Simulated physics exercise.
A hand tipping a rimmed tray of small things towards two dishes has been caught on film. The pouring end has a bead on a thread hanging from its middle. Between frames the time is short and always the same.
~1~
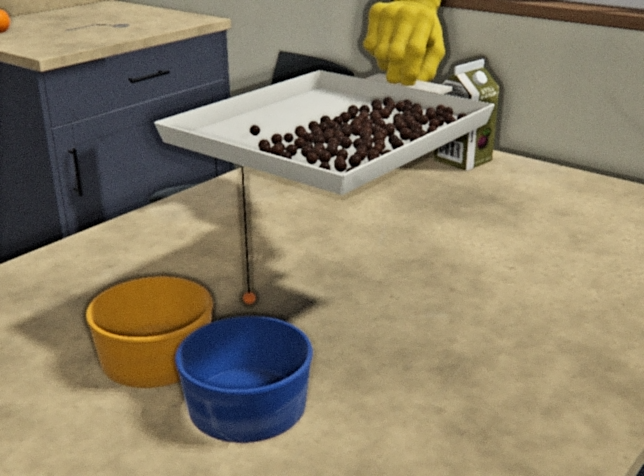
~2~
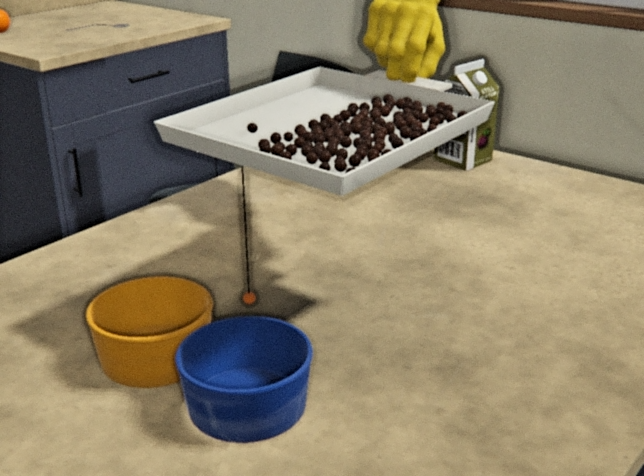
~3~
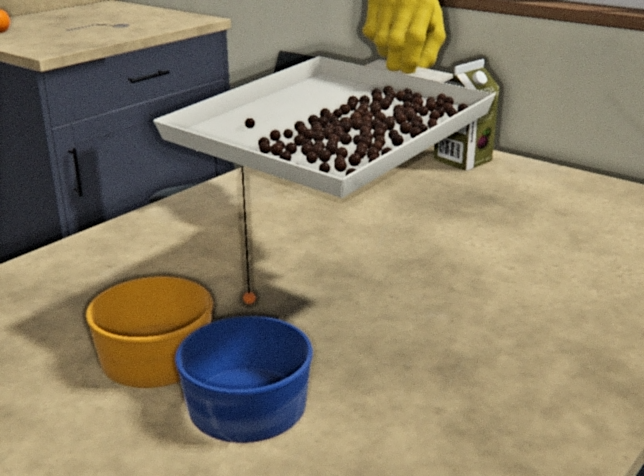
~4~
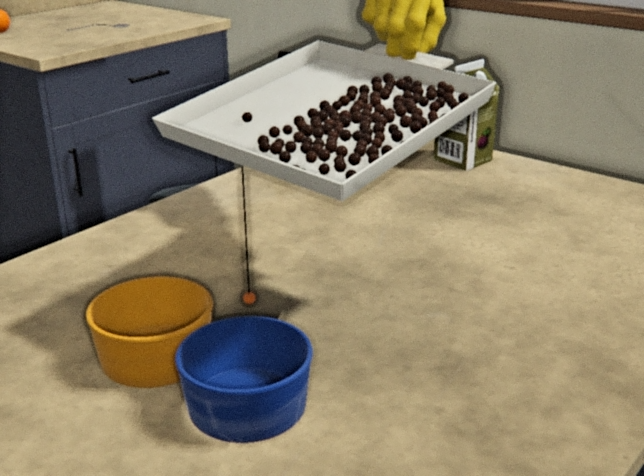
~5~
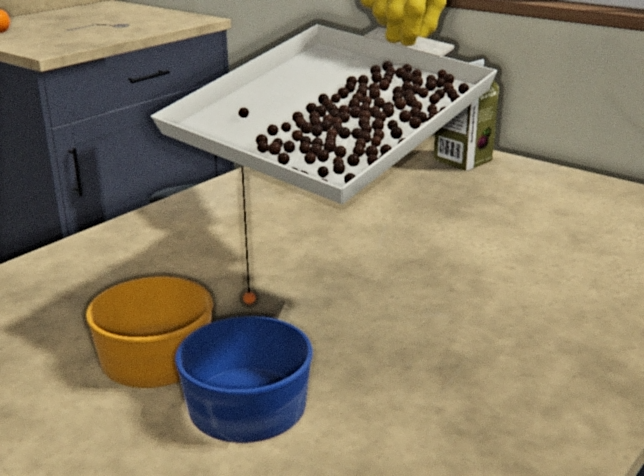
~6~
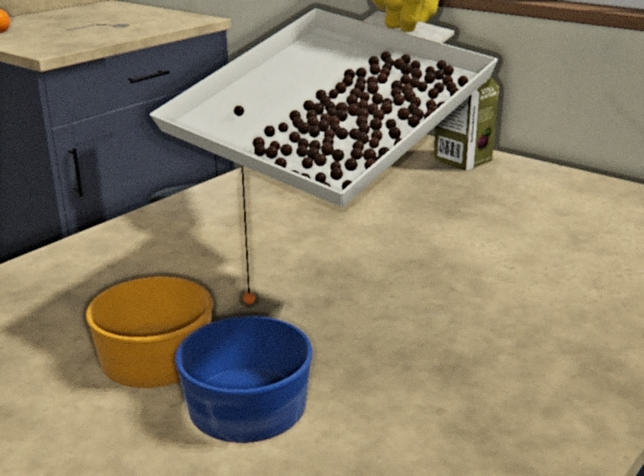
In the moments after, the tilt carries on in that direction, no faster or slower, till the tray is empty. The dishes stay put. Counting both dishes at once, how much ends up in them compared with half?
Most gets spilled.
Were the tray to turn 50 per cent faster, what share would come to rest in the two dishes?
It would be some 30 in a hundred.
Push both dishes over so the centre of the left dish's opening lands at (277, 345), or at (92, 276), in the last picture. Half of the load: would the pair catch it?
Taking the places in turn, it's past half and then shy of half.
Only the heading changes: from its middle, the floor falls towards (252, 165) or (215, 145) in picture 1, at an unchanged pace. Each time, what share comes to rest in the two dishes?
First heading roughly 70 %, second roughly 70 %.
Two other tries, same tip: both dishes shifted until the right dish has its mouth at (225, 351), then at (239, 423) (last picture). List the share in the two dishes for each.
The first try gives 10 per cent, the second 0 per cent.
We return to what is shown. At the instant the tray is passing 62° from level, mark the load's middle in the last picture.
Somewhere about pixel (321, 180).
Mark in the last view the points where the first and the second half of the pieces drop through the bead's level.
(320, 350), then (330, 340).
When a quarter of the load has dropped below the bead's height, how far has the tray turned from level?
Around 75°, give or take.
Just after the last frame, tray tipped steeply; the larger part on the tray; just a few in the right dish; about a tenth outside both; about a tenth in the air.
A moment on, tray tipped past a quarter turn; just a few on the tray; roughly a quarter in the right dish; roughly two thirds outside both; about a tenth in the air.
Further on, tray tipped past a quarter turn; roughly a quarter in the right dish; the larger part outside both.
When it is over, tray tipped past a quarter turn; roughly a quarter in the right dish; not one in the left dish; the larger part outside both.
